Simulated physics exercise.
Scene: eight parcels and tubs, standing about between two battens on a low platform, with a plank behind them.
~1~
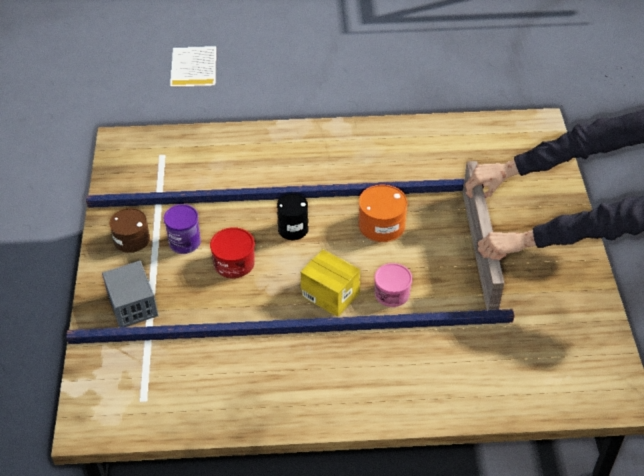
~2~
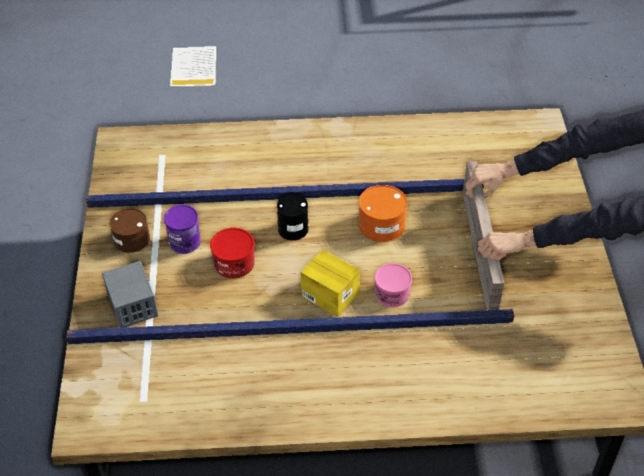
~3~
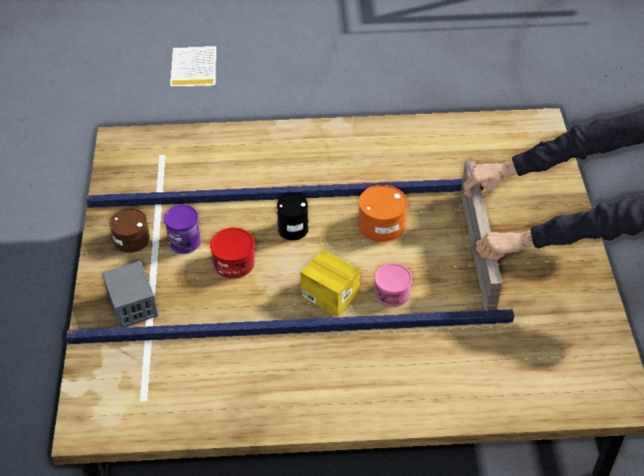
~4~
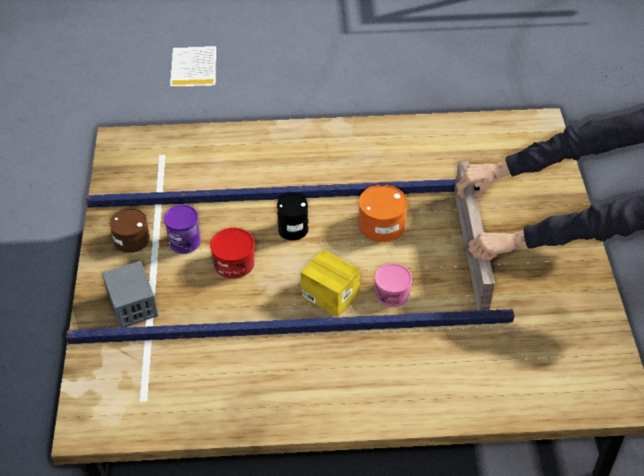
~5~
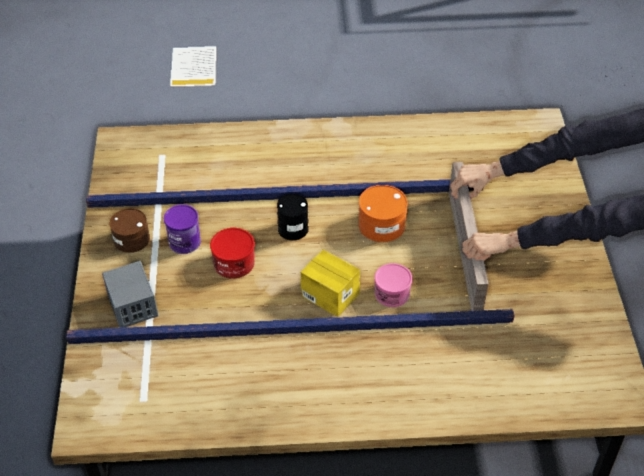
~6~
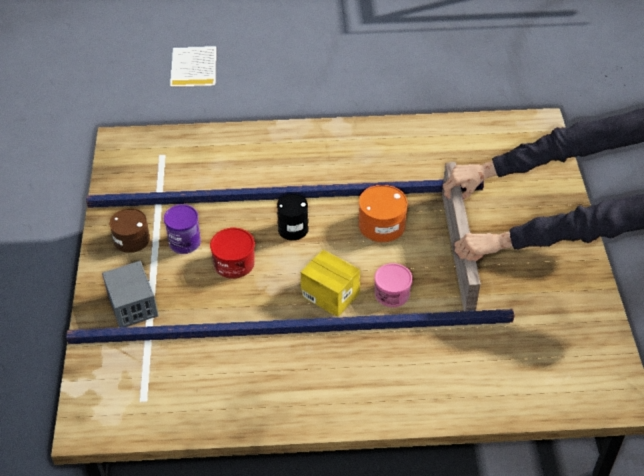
On a wooden table, two hands slide a plank slightly left behind unmoving tubs and parcels.
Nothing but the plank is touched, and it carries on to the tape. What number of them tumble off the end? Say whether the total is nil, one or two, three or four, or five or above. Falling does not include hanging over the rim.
Just one, or two at most, falls.
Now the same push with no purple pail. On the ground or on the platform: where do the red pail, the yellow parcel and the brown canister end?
Here's how it goes: The red pail hangs on, the yellow parcel hangs on, and the brown canister is gone.
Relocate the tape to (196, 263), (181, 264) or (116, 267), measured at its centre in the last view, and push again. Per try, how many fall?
So, reaching the ground: 0, then 0, then 5.
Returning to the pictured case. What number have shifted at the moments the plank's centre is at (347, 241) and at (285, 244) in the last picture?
Up to then 4, and up to the other point 4.
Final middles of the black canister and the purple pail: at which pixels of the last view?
Black canister: About (99, 207); purple pail: About (101, 243).
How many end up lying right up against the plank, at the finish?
It ends up touching 3.
Soon after, none off yet; brown canister at rest near (130, 231); grey crate at rest near (130, 295); purple pail at rest near (183, 230).
In the end, the number that fall off is one or two; gone, grey crate and brown canister.
